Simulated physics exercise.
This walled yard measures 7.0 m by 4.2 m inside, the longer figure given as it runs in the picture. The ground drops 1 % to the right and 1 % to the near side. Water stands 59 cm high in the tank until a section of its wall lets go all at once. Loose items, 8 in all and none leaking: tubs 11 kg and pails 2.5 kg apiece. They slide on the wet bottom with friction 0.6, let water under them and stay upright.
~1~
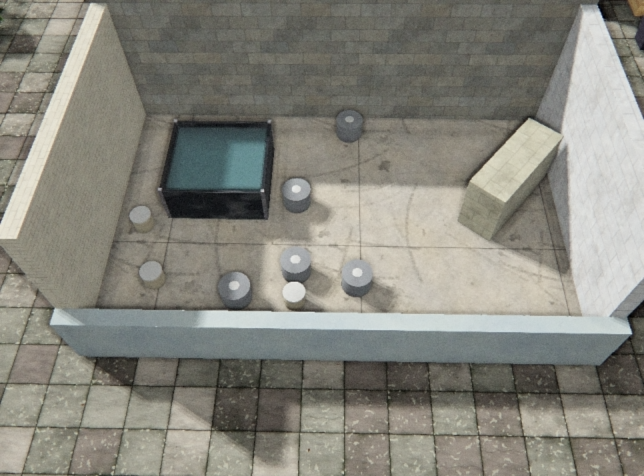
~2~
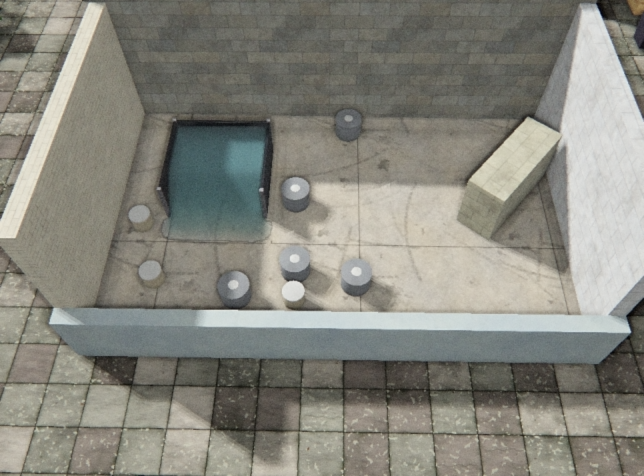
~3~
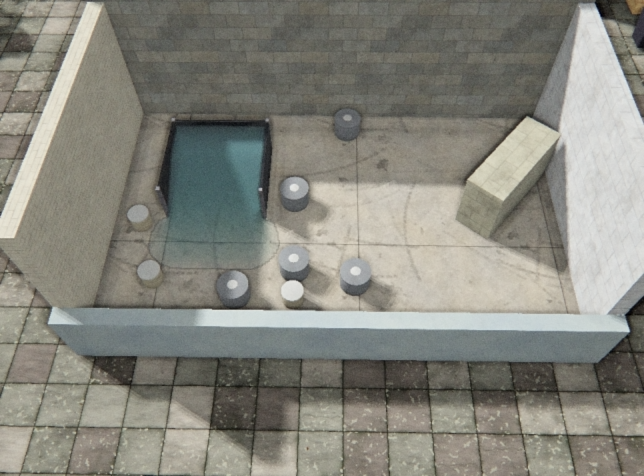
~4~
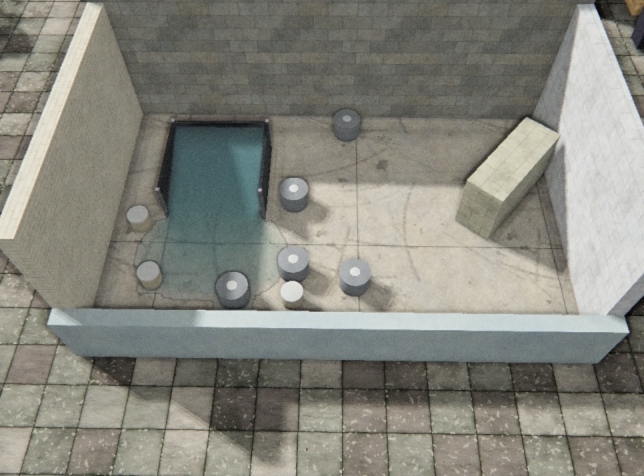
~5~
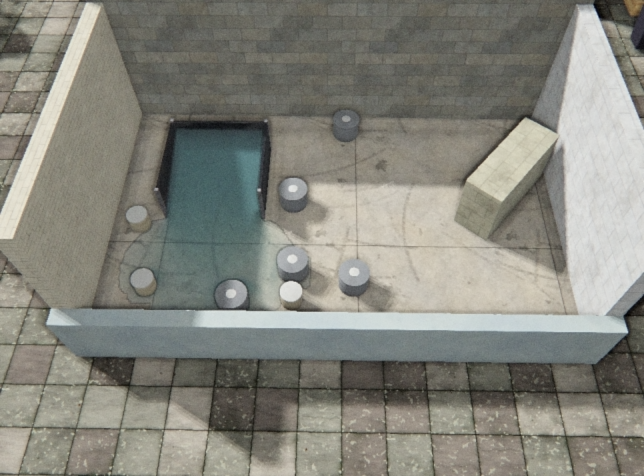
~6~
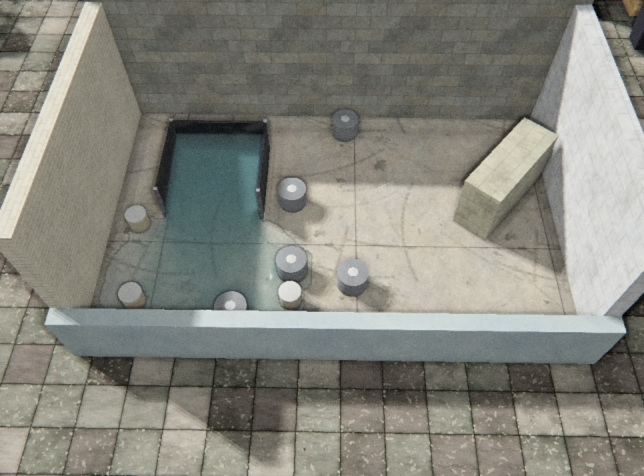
In a walled yard, the front of a dark tank disappeared and blue-green water spread across the floor toward the near wall, then a pail and a tub slid a little way while the others stayed put.
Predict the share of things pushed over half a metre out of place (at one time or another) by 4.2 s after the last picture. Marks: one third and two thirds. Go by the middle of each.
It is at least two thirds.
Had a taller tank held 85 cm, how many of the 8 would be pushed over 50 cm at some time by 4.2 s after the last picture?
In that case 6 of them.
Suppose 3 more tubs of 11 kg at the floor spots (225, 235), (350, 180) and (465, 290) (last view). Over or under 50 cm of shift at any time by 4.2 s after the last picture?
In turn: Over, less, past it.
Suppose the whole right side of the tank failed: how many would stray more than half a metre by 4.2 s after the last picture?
In that case 2 of them.
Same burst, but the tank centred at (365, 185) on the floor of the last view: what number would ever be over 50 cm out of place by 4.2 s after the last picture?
In that case 6 of them.
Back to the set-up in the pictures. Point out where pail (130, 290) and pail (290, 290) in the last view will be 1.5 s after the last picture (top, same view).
Around (125, 240) and (387, 294).
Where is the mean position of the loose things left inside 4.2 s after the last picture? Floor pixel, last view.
Around (346, 192).
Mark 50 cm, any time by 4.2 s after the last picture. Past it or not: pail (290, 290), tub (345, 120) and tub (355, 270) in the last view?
In turn: More, short of it, over.
Then, 0.4 s after the last picture 1 of 8 are over 50 cm from their spots; 2 afloat.
Then, 1.5 s after the last picture 4 of 8 are over 50 cm from their spots; 3 afloat.
Then, 2.8 s after the last picture 6 of 8 are over 50 cm from their spots; 3 afloat.
Then, 4.2 s after the last picture 6 of 8 are over 50 cm from their spots, and 6 have been at some point; 3 afloat.
